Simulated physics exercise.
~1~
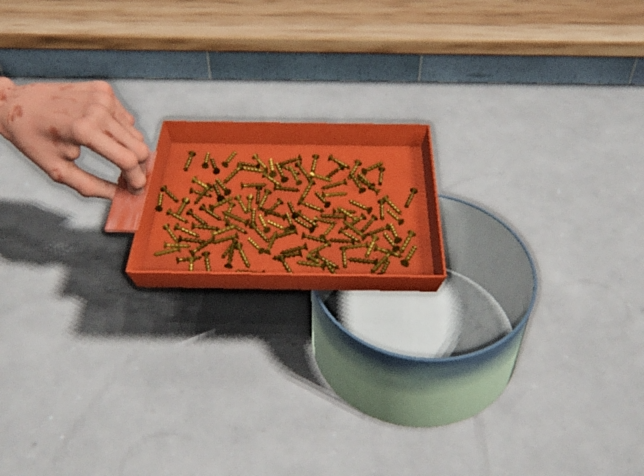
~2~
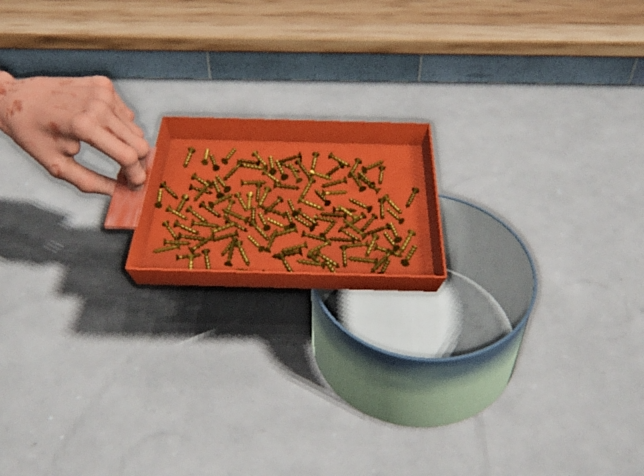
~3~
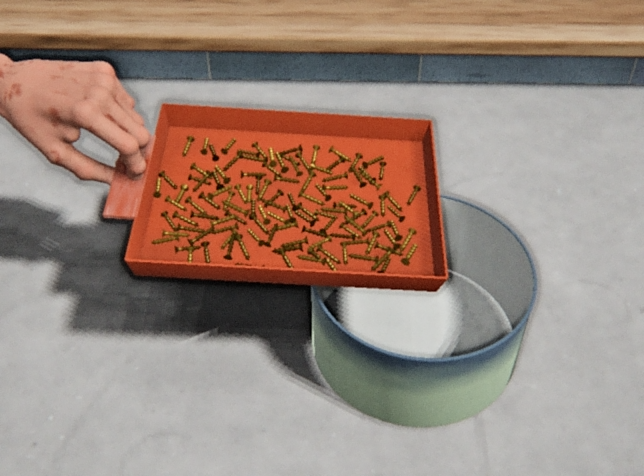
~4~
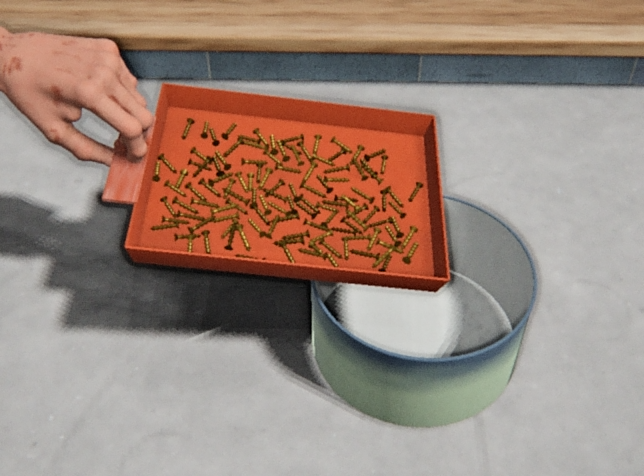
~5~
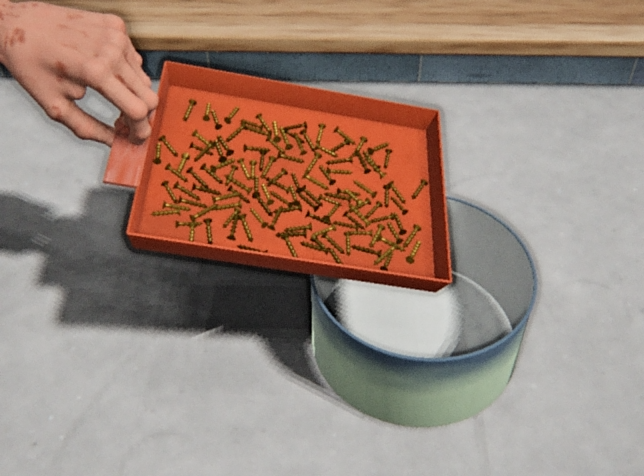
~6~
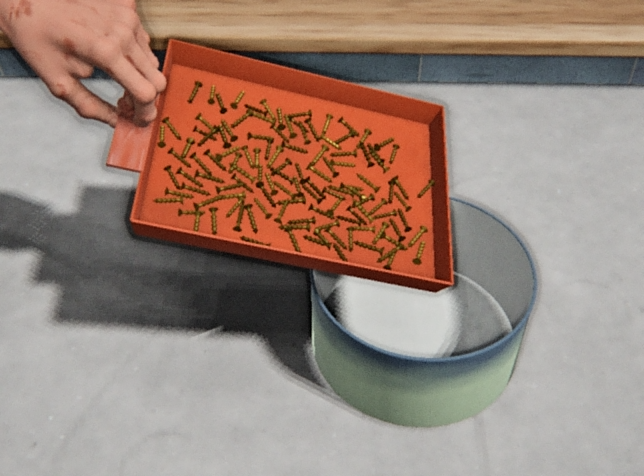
On a grey surface beside a wooden board, a hand holds a red tray of scattered brass-coloured screws level, its right end over a round green pot. The hand then raises the left end steadily, tilting the tray down toward the right, while the screws shift little across its base.
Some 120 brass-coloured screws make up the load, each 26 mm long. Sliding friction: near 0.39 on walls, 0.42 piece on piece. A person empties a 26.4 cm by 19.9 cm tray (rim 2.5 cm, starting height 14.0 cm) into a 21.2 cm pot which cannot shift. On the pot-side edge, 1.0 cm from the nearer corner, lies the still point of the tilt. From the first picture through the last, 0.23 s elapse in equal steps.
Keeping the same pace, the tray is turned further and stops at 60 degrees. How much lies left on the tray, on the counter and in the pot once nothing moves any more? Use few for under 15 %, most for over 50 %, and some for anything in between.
Tray: Most, counter: Few, pot: Some.
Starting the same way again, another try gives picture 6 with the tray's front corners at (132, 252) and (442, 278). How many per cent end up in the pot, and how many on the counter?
Split: Pot = 10, counter = 0.
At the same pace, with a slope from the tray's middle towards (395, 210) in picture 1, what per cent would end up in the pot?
Something like 20 in a hundred.
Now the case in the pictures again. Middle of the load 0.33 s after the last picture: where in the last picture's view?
Near (409, 215).
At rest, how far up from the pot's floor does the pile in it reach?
1.5 cm.
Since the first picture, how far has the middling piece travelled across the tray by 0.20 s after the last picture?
Roughly 3 cm.
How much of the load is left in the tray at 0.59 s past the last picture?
Some 70 per cent of the load.
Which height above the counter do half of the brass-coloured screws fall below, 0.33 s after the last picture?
The halfway mark is near 20 cm.
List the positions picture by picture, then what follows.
Tray tilt 0 degrees, front corners at (134, 267) and (439, 272); middle of the pieces at (289, 220); pot at (423, 268), in the first picture.
Tray tilt 1 degrees, front corners at (133, 264) and (439, 272); middle of the pieces at (289, 218), in the second picture.
Tray tilt 4 degrees, front corners at (133, 256) and (441, 273), lowest corner right front; middle of the pieces at (290, 212), in the third picture.
Tray tilt 9 degrees, front corners at (133, 243) and (443, 274), lowest corner right front; middle of the pieces at (291, 203), in the fourth picture.
Tray tilt 14 degrees, front corners at (135, 229) and (445, 276), lowest corner right front; middle of the pieces at (293, 194), in the fifth picture.
Tray tilt 19 degrees, front corners at (139, 216) and (447, 278), lowest corner right front; middle of the pieces at (297, 185); pot at (423, 268), in the sixth picture.
Then, 0.20 s after the last picture, tilt 40 degrees; the tray holds 100 %, the pot 0 %.
Then, 0.33 s after the last picture, tilt 54 degrees; the tray holds 100 %, the pot 0 %.
Then, 0.59 s after the last picture, tilt 60 degrees; the tray holds 70 %, the pot 20 %.
In the end, tray 60 %, counter 5 %, pot 35 %.
